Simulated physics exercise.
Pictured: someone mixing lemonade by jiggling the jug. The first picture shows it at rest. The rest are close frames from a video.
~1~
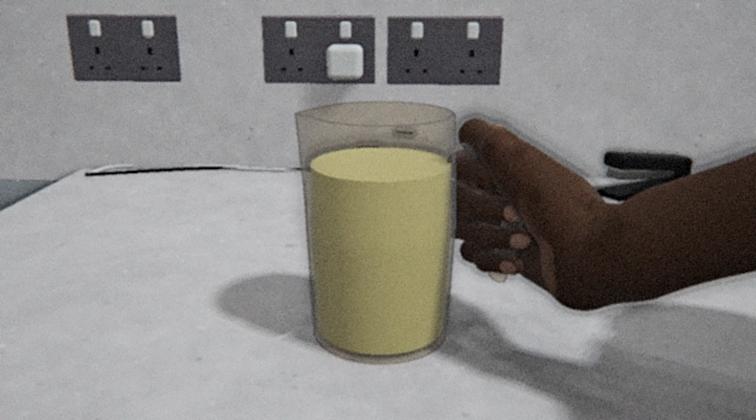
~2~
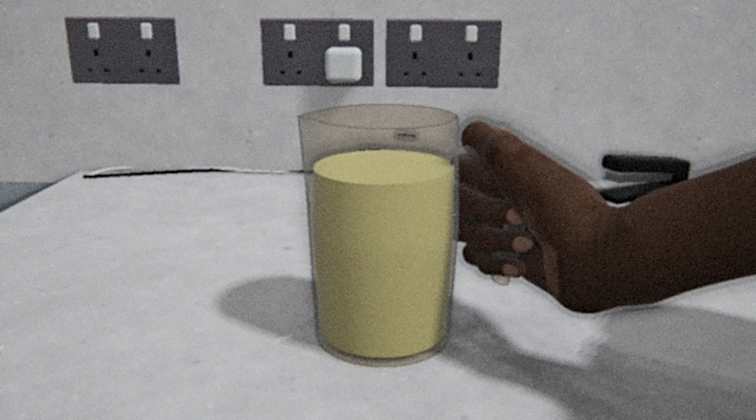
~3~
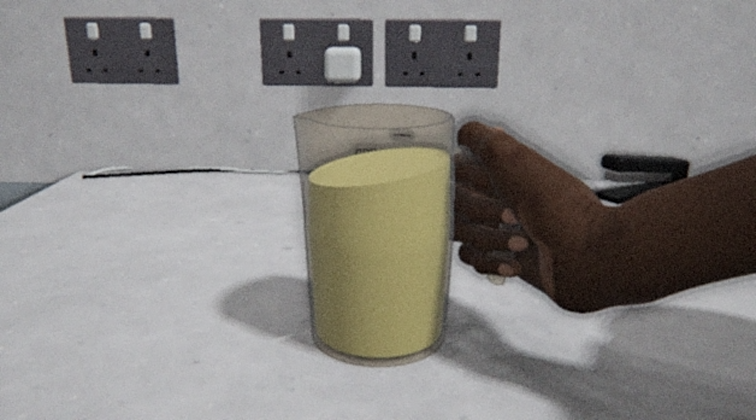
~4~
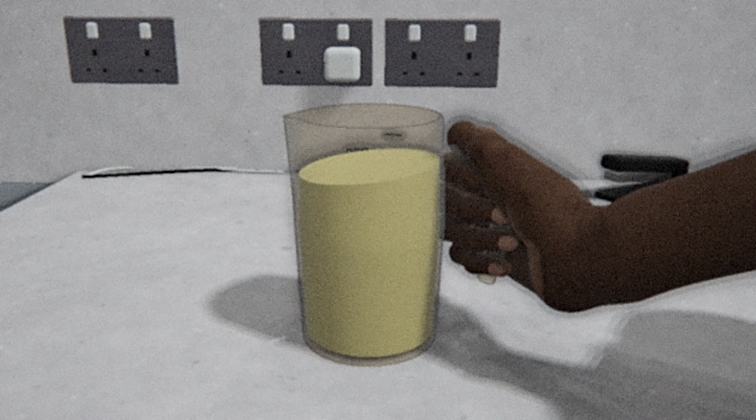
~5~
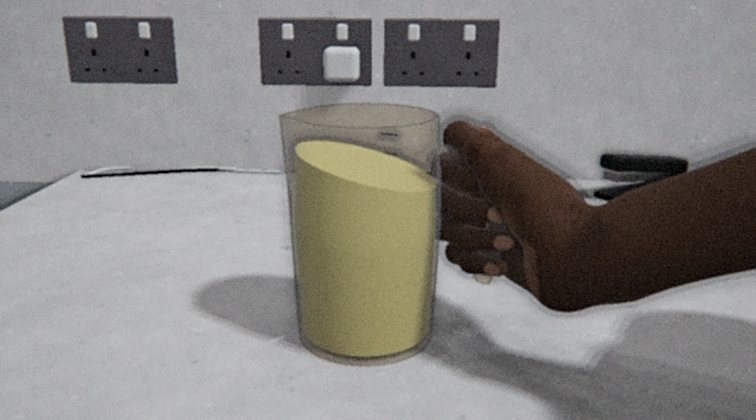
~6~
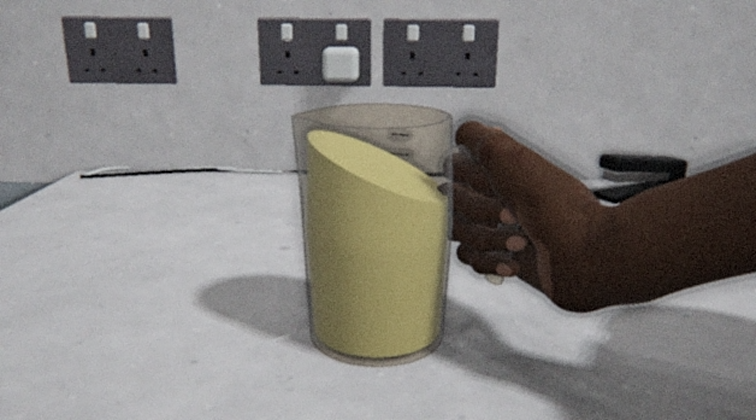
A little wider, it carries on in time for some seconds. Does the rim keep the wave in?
No, it goes over.
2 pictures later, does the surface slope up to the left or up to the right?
It's higher on the right-hand edge, I'd say.
A moment on, the highest wave so far goes over the rim.
When it is over, the highest wave so far goes over the rim; some is on the top.
